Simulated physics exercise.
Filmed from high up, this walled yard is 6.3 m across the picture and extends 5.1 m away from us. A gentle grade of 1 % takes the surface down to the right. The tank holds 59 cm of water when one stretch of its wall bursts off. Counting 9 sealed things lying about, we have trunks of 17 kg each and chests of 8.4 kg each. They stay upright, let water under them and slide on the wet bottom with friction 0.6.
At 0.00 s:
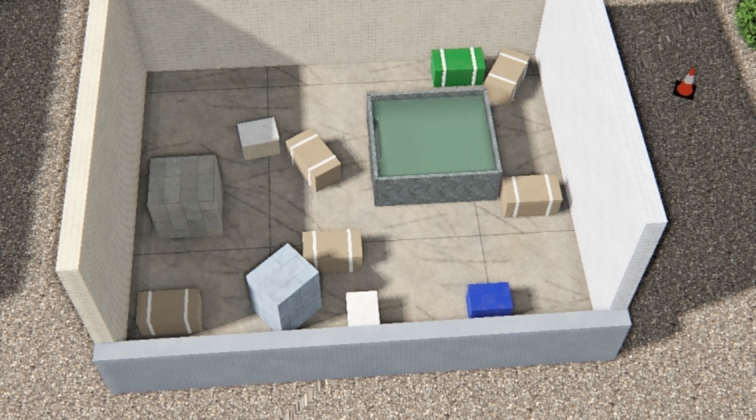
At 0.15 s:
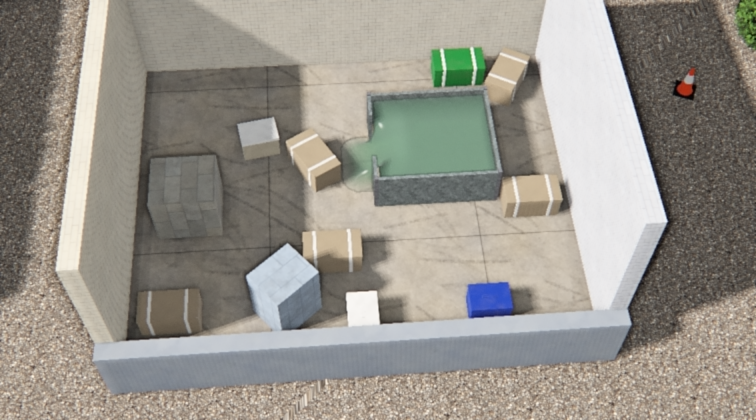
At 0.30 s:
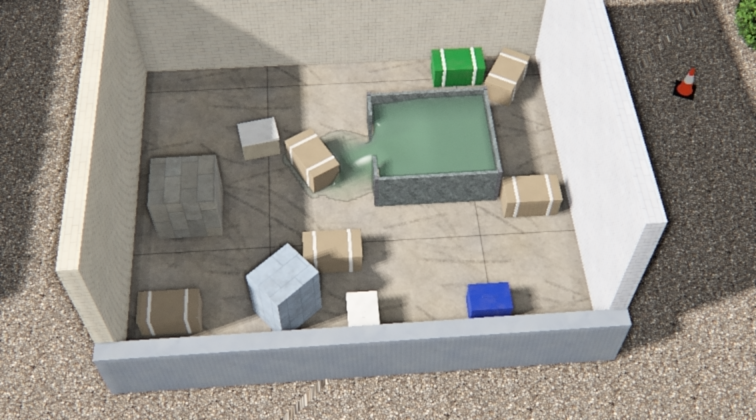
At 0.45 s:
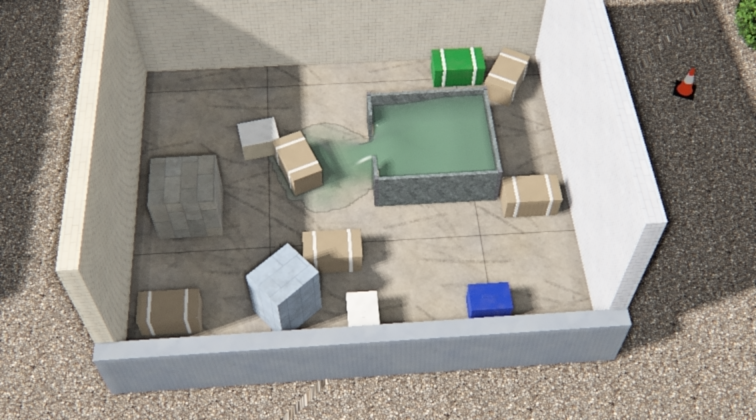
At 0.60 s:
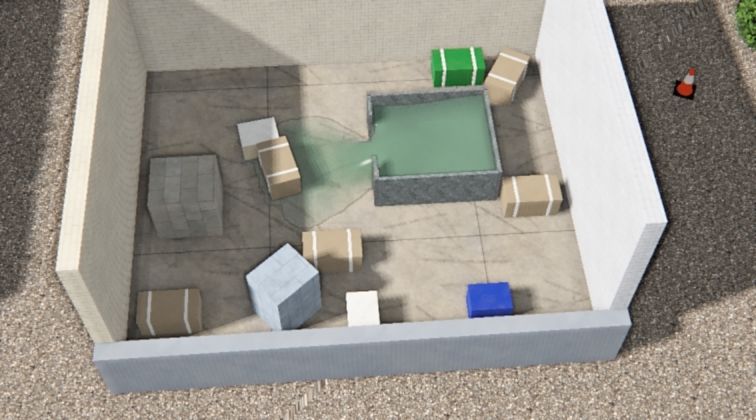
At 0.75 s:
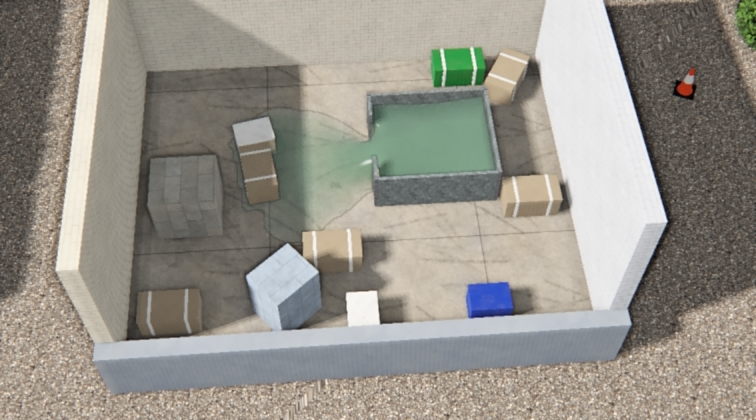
A walled yard with a pale stone floor is seen from high above by a camera that stays still. A grey-walled tank of green water stands right of centre, with a green trunk behind it, a blue chest near the front wall, tan trunks scattered around and grey blocks at left. The tank's left side opens, water spreads leftward across the floor, and the nearest tan trunk slides left, turning, up against a pale grey box.
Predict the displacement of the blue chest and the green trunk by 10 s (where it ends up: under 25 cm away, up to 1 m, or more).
Chances are the blue chest won't really stir; chances are the green trunk gets shoved a modest way.
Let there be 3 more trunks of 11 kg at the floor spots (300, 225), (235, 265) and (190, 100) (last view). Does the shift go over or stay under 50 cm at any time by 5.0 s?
Respectively: Greater, greater, greater.
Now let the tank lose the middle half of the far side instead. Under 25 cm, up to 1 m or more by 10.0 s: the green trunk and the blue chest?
With that failure, the green trunk covers a big distance, and the blue chest covers a big distance.
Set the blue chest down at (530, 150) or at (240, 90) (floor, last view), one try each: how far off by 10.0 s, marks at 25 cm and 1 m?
Run one, it gets moved partway; run two, it gets swept far.
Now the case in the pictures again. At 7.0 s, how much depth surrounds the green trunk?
About 4 cm.
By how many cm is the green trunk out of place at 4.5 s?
I'd put it at around 0 cm.
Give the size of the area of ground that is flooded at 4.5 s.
Somewhere about 18 m2, give or take.
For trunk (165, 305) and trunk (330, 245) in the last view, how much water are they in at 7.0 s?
I'd estimate 8 cm for the first and 4 cm for the second.
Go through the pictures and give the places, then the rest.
The first frame shows the blue chest at (490, 296) rests on the ground; the green trunk at (458, 59) rests on the ground; 2.5 m2 under water; 0 of 9 have shifted.
The second frame shows the blue chest at (490, 296), on the bottom; the green trunk at (458, 59), on the bottom; water covers 2.9 m2; 0 of 9 have shifted.
The third frame shows the blue chest at (490, 296), on the bottom; the green trunk at (458, 59) rests on the ground; water covers 3.4 m2; 0 of 9 have shifted.
The fourth frame shows the blue chest at (490, 296), on the bottom; the green trunk at (458, 59) rests on the ground; 3.9 m2 under water; 1 of 9 have shifted.
The fifth frame shows the blue chest at (490, 296), on the bottom; the green trunk at (458, 59) rests on the ground; water covers 4.7 m2; 1 of 9 have shifted.
The sixth frame shows the blue chest at (490, 296) rests on the ground; the green trunk at (458, 59), on the bottom; 5.7 m2 under water; 2 of 9 have shifted.
After 2.0 s the blue chest is near (490, 296), 0.0 m from its start, aground; the green trunk is near (458, 59), 0.0 m from its start, aground; 2 afloat.
After 4.5 s the blue chest is near (490, 296), 0.0 m from its start, aground; the green trunk is near (458, 59), 0.0 m from its start, aground; 3 afloat.
After 7.0 s the blue chest is near (490, 296), 0.0 m from its start, aground; the green trunk is near (465, 61), 0.1 m from its start, aground; 3 afloat.
After 10.0 s the blue chest is near (491, 296), 0.0 m from its start, aground; the green trunk is near (490, 60), 0.5 m from its start, afloat; 3 afloat.
